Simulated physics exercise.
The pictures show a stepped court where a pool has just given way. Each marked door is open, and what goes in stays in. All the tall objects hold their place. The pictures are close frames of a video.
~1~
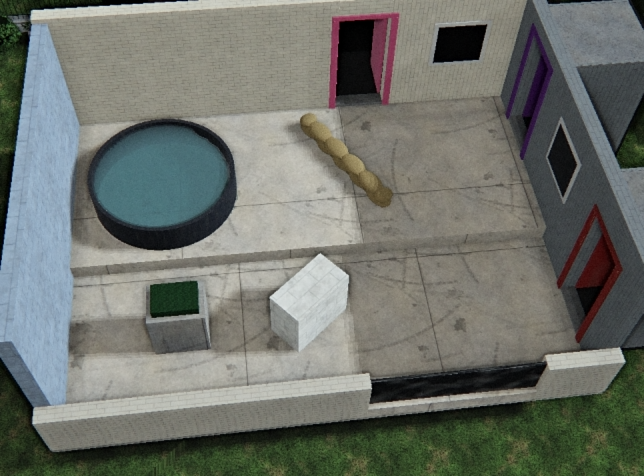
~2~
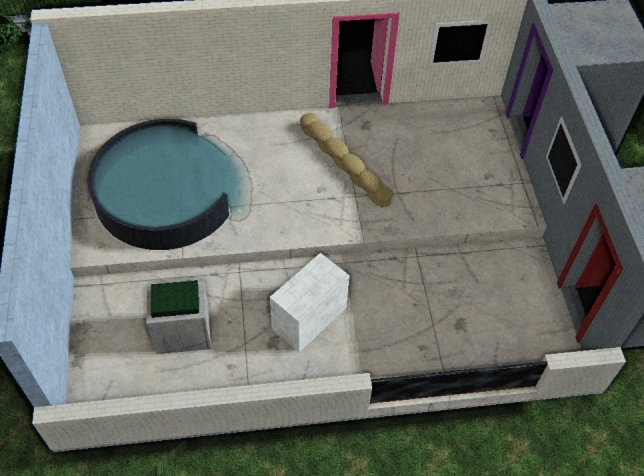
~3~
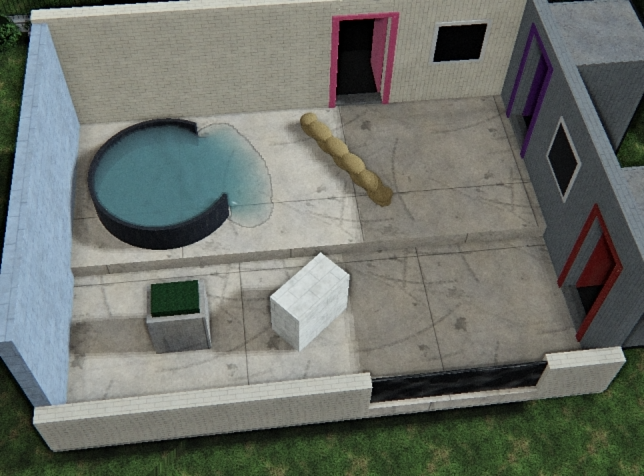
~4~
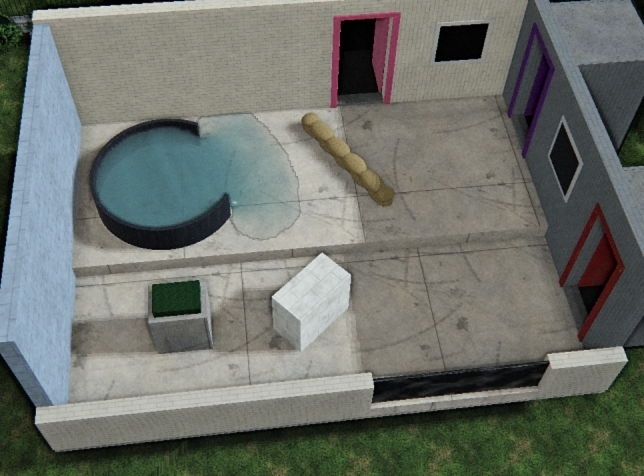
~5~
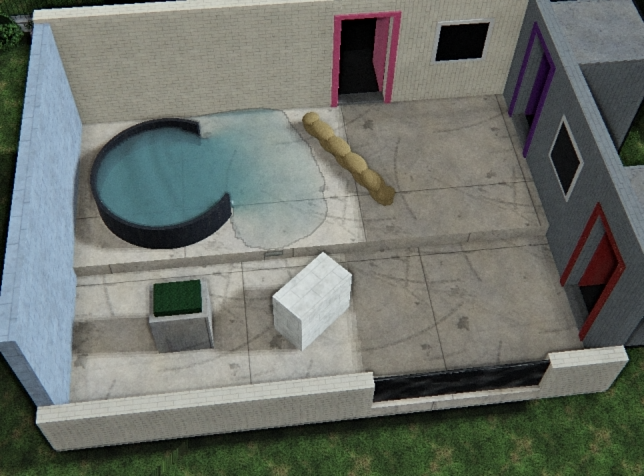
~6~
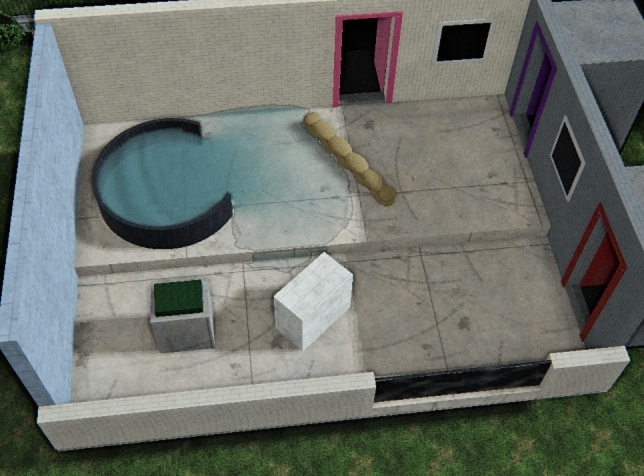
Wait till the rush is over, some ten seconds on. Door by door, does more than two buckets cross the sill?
In the end: The purple door holds within the limit; the pink door holds within the limit; the red door floods.
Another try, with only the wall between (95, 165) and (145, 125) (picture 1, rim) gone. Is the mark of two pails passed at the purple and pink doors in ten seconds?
One by one: The purple one is under; the pink one is under.
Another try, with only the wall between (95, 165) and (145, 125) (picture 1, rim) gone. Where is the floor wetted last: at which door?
The red door.
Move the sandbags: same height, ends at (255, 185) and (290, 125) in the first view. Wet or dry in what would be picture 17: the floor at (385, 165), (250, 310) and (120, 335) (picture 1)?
In that order: Under water, dry, dry.
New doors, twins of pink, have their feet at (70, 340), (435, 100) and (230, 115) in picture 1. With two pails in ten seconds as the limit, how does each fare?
As listed: Stays under, keeps below it, takes more.
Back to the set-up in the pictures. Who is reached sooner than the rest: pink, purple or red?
That is the pink one.
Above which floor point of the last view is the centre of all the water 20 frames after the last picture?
Close to (303, 198).
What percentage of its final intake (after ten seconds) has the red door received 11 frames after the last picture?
Close to 0 %.
A moment on, water covers 20 % of the floor; the purple door not reached, the pink door wet at the sill, nothing in, the red door not reached.
Next, water covers 30 % of the floor; the purple door not reached, the pink door wet at the sill, nothing in, the red door not reached.
Then, water covers 60 % of the floor; the purple door under two buckets in, the pink door under two buckets in, the red door wet at the sill, nothing in.
Later, water covers 70 % of the floor; the purple door under two buckets in, the pink door under two buckets in, the red door over two buckets in.
In the end, water covers 90 % of the floor; the purple door under two buckets in, the pink door under two buckets in, the red door far over two buckets in.
